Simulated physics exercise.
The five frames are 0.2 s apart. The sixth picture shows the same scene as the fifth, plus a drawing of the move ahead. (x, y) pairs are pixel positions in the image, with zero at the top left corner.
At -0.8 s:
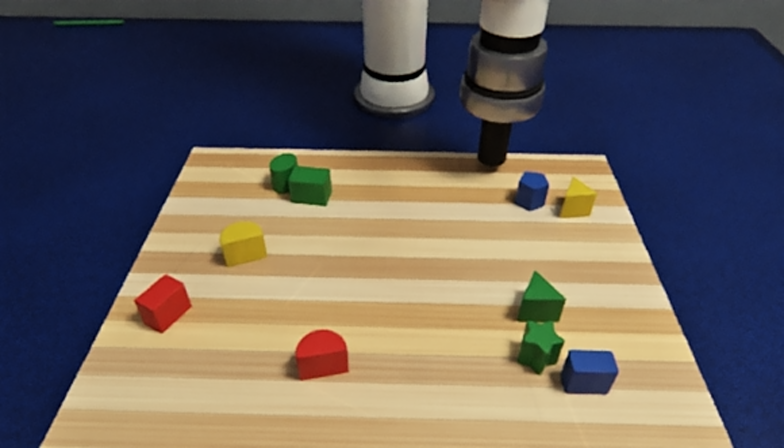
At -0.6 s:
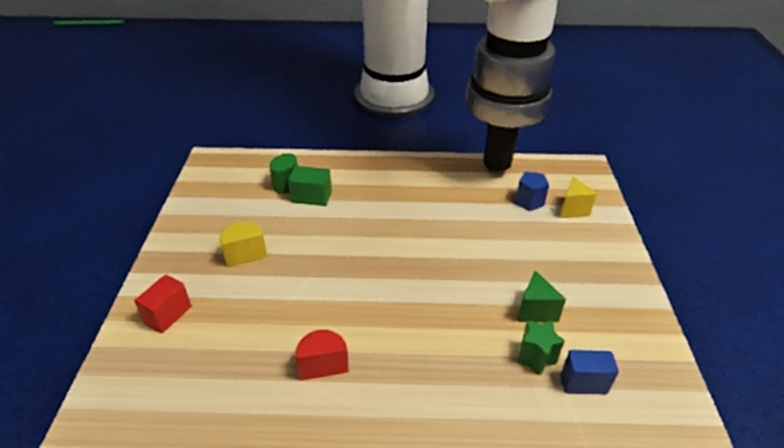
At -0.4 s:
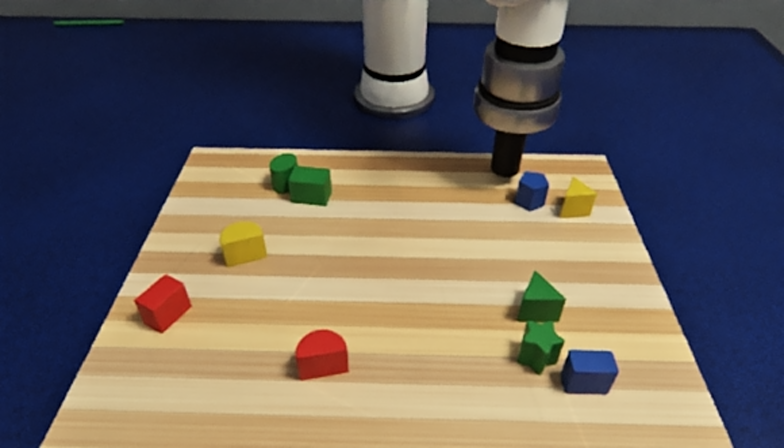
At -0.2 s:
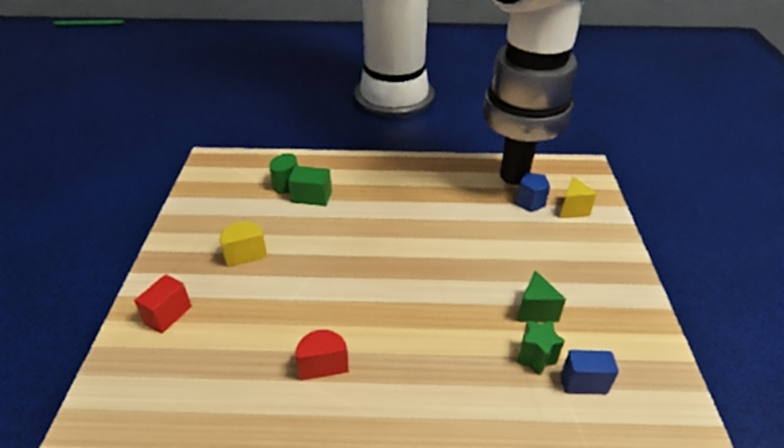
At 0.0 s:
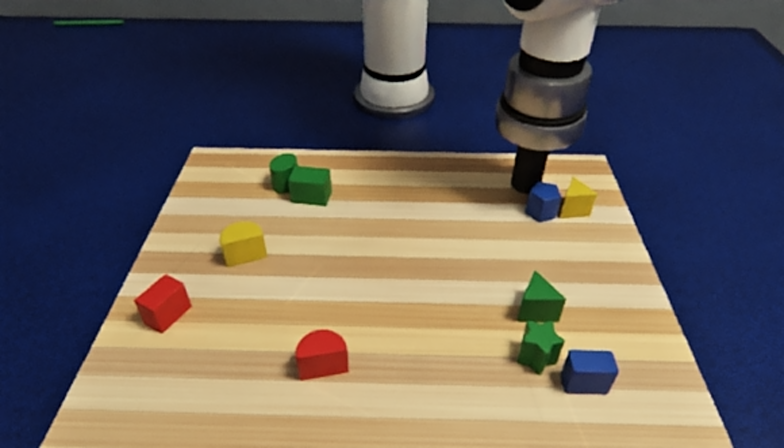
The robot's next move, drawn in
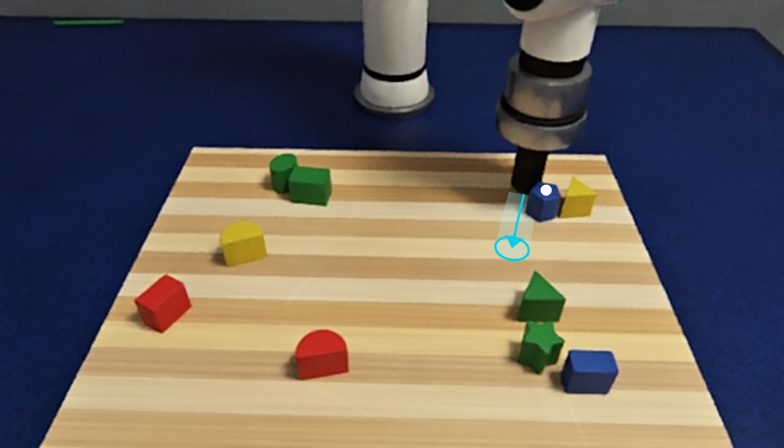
A robot arm with a dark rod moves over the far edge of a striped wooden board on a blue surface, seen from a raised, still camera. Green blocks sit at upper left, yellow and red ones below, green and blue ones at lower right, and blue and yellow ones at upper right. The rod slides right and nearer, pushing the blue block toward the yellow triangle.
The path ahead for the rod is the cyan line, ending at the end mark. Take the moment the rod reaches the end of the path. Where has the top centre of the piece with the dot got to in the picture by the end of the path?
Somewhere near (553, 206).
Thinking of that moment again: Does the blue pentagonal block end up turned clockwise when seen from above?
No.
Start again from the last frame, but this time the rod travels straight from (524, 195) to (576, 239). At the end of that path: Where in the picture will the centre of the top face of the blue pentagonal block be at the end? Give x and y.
Most likely (578, 236).
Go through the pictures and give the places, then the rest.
The first picture shows rod's lower end (492, 159); blue pentagonal block (534, 179); yellow triangular piece (579, 188).
The second picture shows rod (498, 163); blocks still.
The third picture shows rod (505, 169); blocks still.
The fourth picture shows rod (514, 176); blue pentagonal block (535, 180).
The fifth picture shows rod (526, 185); blue pentagonal block (546, 190); yellow triangular piece (579, 188).
Drawn move, straight from (524, 195) to (512, 248); the dot is on the blue pentagonal block.
The first path, step by step. One third of the way, rod (522, 202); blue pentagonal block (553, 202), turned 50° anticlockwise.
Two thirds of the way, rod (518, 219); blue pentagonal block (553, 206), turned 85° anticlockwise.
At the end, rod (514, 238); blue pentagonal block (553, 206), turned 85° anticlockwise; yellow triangular piece still.
